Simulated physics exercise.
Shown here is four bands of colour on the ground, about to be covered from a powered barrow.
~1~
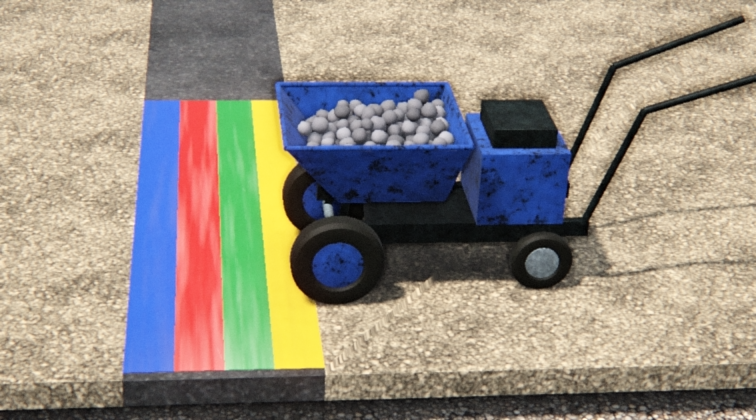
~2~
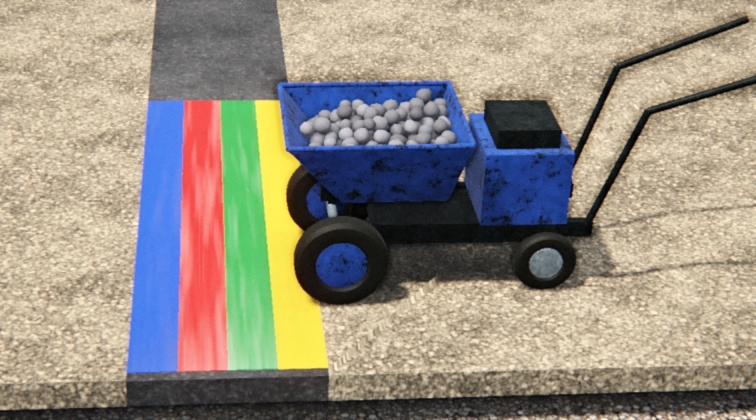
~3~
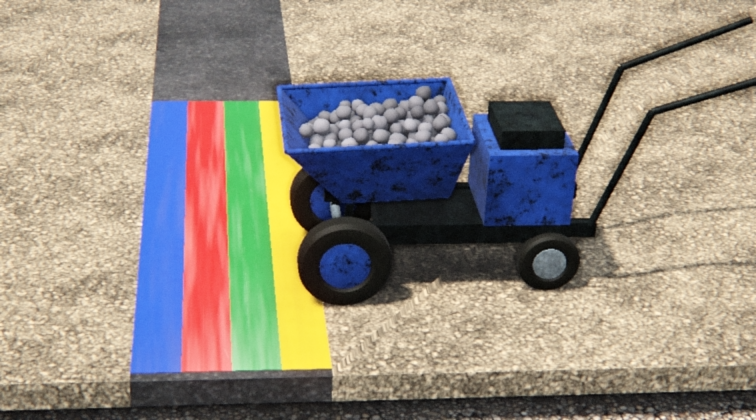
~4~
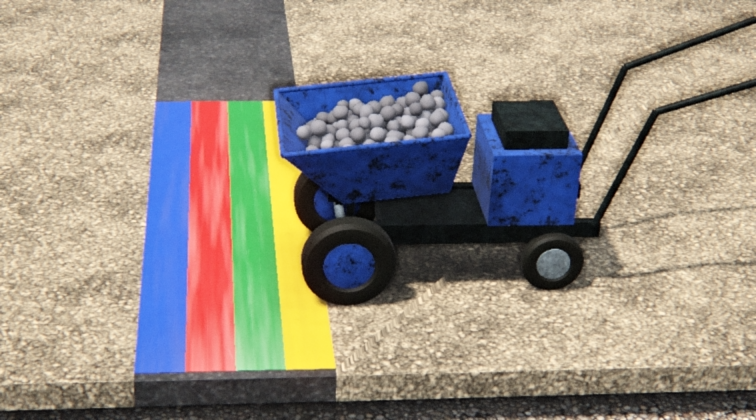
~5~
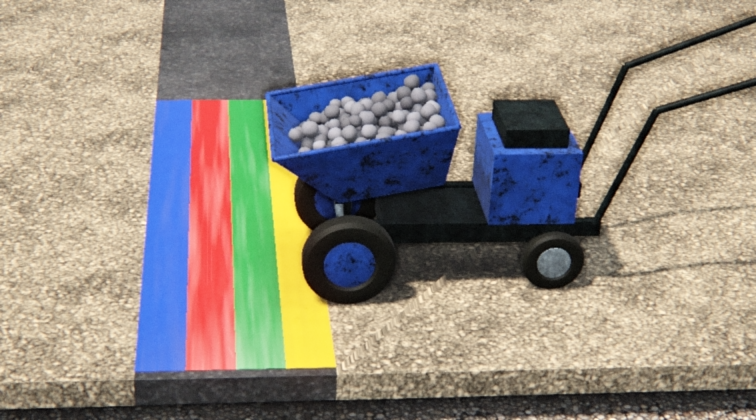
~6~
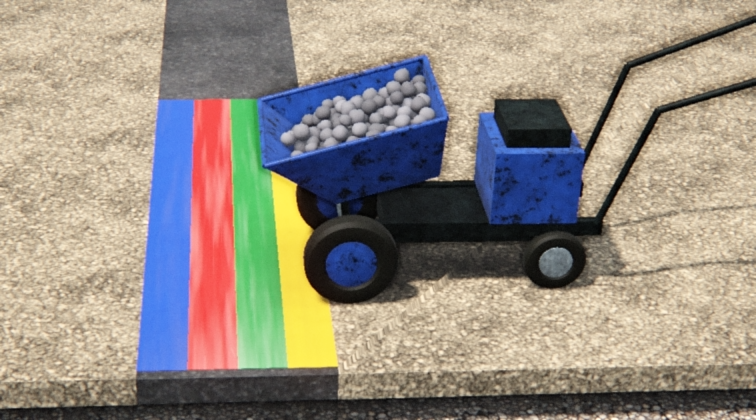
A blue powered barrow loaded with round grey cobbles shifts very slightly right beside blue, red, green and yellow strips on the ground, then its skip gradually tips to the left, the lip lowering over the yellow strip.
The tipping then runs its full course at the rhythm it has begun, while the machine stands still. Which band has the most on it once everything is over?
Blue.
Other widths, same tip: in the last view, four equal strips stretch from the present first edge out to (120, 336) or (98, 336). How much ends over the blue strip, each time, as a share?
About 30 % and 30 %.
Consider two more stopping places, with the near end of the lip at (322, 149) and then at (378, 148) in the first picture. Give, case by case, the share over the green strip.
In turn 0 and 30 in a hundred.
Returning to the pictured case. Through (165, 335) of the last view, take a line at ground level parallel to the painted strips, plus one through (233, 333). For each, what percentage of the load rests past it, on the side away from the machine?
Around 50 per cent for the first, around 70 per cent for the second.
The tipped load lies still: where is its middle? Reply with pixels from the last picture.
Centre at rest: Close to (153, 263).
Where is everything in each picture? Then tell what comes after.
In the first picture, lip of the skip (286, 149), level; top of the load (390, 118), round cobbles; yellow strip (295, 329); green strip (247, 330); red strip (199, 331); blue strip (150, 332).
In the second picture, lip of the skip (288, 150), level; top of the load (392, 117).
In the third picture, lip of the skip (287, 152), tipped barely; top of the load (392, 116).
In the fourth picture, lip of the skip (283, 156), tipped a little; top of the load (399, 125).
In the fifth picture, lip of the skip (274, 160), tipped a little; top of the load (405, 117).
In the sixth picture, lip of the skip (265, 166), tipped clearly; top of the load (396, 112); yellow strip (309, 328); green strip (261, 329); red strip (213, 330); blue strip (164, 331).
Just after the last frame, skip tipped steeply; every one in the skip.
A moment on, skip tipped right over; roughly two thirds in the skip; about a tenth over the red strip; roughly a quarter over the blue strip; just a few off the paint.
Further on, skip tipped right over; roughly a quarter in the skip; about a tenth over the red strip; roughly a third over the blue strip; roughly a quarter off the paint.
When it is over, skip tipped right over; roughly a quarter in the skip; not one over the yellow strip; not one over the green strip; about a tenth over the red strip; roughly a third over the blue strip; roughly a quarter off the paint.
